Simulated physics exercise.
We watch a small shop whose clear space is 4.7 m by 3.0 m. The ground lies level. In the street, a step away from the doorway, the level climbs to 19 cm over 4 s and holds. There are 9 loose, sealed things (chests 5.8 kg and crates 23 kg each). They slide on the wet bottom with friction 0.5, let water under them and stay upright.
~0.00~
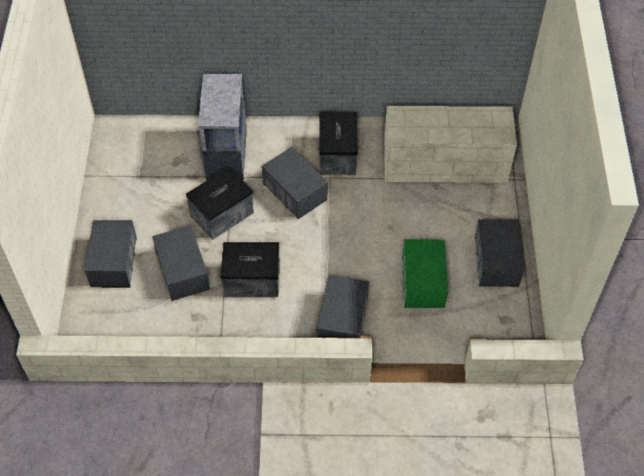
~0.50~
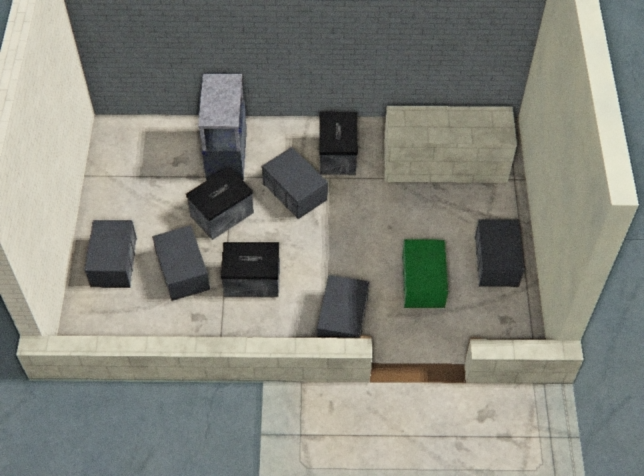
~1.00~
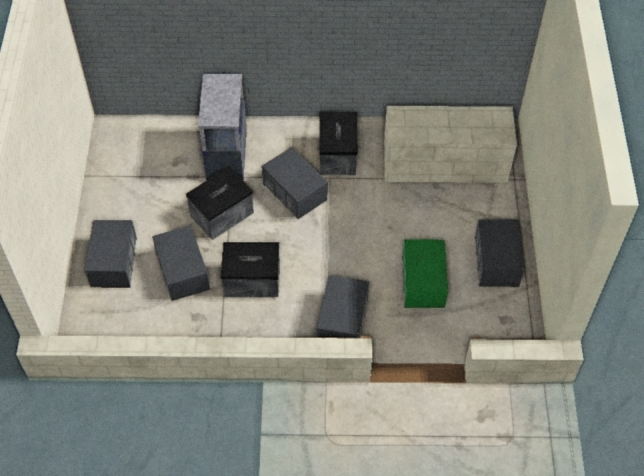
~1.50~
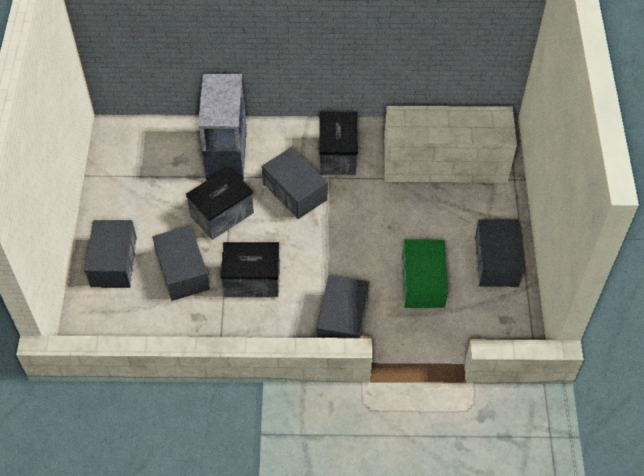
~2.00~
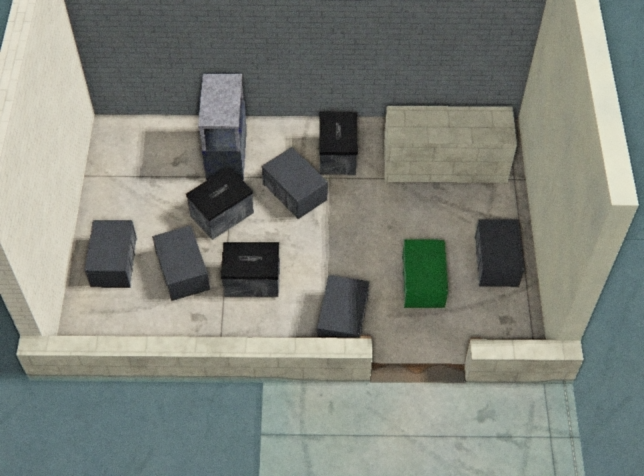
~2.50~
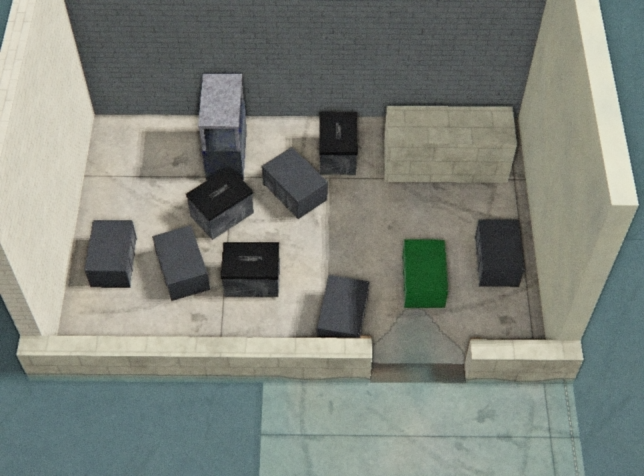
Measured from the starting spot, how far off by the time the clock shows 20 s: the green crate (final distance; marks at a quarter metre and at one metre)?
Green crate travels far.
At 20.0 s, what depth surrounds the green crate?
Roughly 14 cm.
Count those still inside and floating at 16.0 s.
At that moment 8.
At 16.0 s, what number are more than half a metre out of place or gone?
5 of them.
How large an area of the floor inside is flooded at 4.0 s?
Roughly 2.5 m2.
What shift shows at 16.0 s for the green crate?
Roughly 200 cm by then.
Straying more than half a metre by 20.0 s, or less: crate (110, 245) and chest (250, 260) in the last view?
In turn: Under, over.
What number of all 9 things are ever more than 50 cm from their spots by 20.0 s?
That makes 8.
After 4.0 s the green crate is near (426, 265), 0.0 m from its start, aground; 0 afloat.
After 9.0 s the green crate is near (347, 174), 1.3 m from its start, aground; 2 afloat.
After 16.0 s the green crate is near (289, 147), 2.0 m from its start, afloat; 8 afloat.
After 20.0 s the green crate is near (192, 256), 2.3 m from its start, afloat; 9 afloat.
